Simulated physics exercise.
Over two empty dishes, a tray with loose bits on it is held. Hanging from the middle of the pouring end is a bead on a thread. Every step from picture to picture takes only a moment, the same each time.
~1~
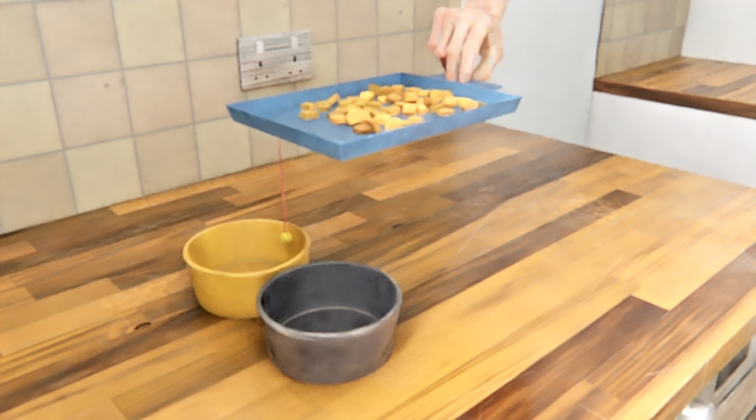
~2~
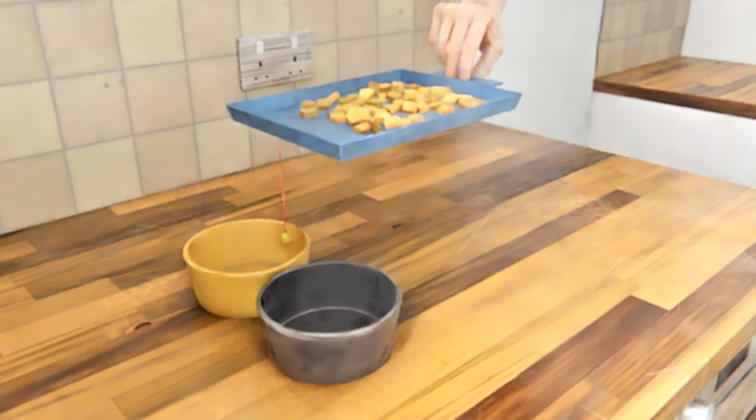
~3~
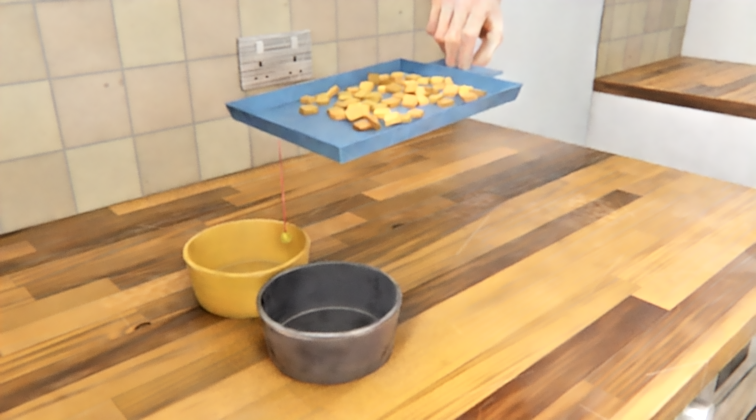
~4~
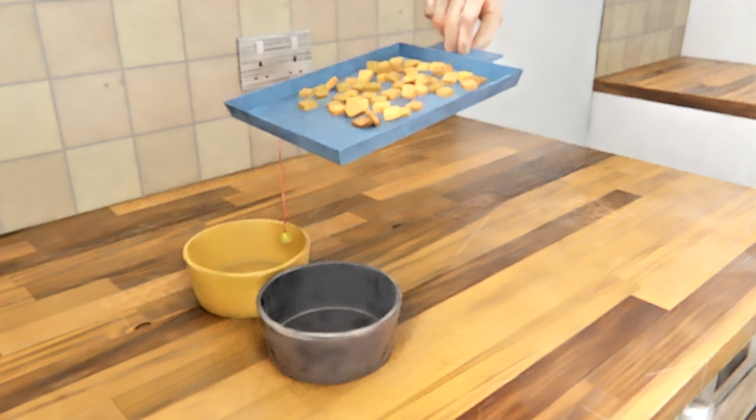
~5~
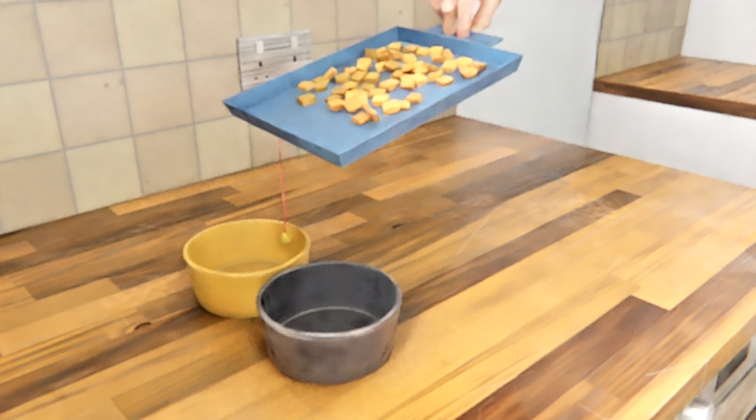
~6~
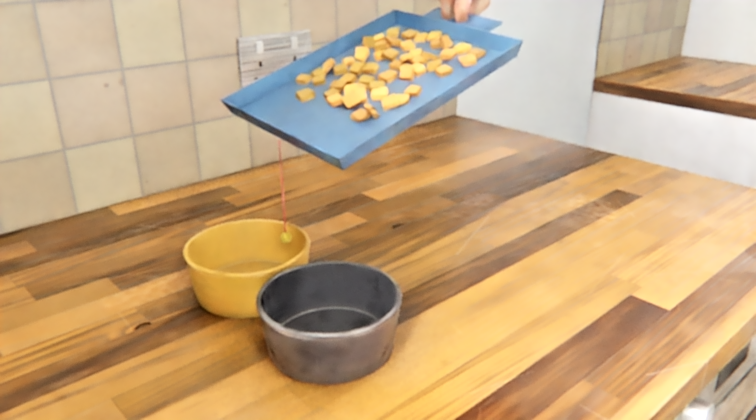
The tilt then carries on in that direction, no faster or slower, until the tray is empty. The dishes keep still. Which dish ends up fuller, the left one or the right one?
The right one.
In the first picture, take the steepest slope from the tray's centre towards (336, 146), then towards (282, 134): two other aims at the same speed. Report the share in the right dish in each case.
Roughly 100 percent, then 10 percent.
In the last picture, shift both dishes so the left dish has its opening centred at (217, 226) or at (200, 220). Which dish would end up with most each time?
Case one: The dish at right. Case two: The dish at right.
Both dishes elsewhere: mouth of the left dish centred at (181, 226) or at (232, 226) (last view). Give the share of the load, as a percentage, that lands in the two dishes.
Estimates in order: 40 percent, 80 percent.
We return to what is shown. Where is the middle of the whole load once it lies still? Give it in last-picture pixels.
Roughly at pixel (314, 337).
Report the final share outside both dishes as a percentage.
Near 10 in a hundred.
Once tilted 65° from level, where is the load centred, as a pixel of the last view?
Look about (315, 126) in the last picture.
Soon after the last picture, tray tipped steeply; nearly all on the tray; a small part in the air.
A little later, tray tipped past a quarter turn; about a quarter on the tray; about two thirds in the right dish; a small part outside both; a small part in the air.
Later still, tray tipped past a quarter turn; most in the right dish; a small part in the left dish; a small part outside both.
At rest, tray tipped past a quarter turn; most in the right dish; a small part in the left dish; a small part outside both.
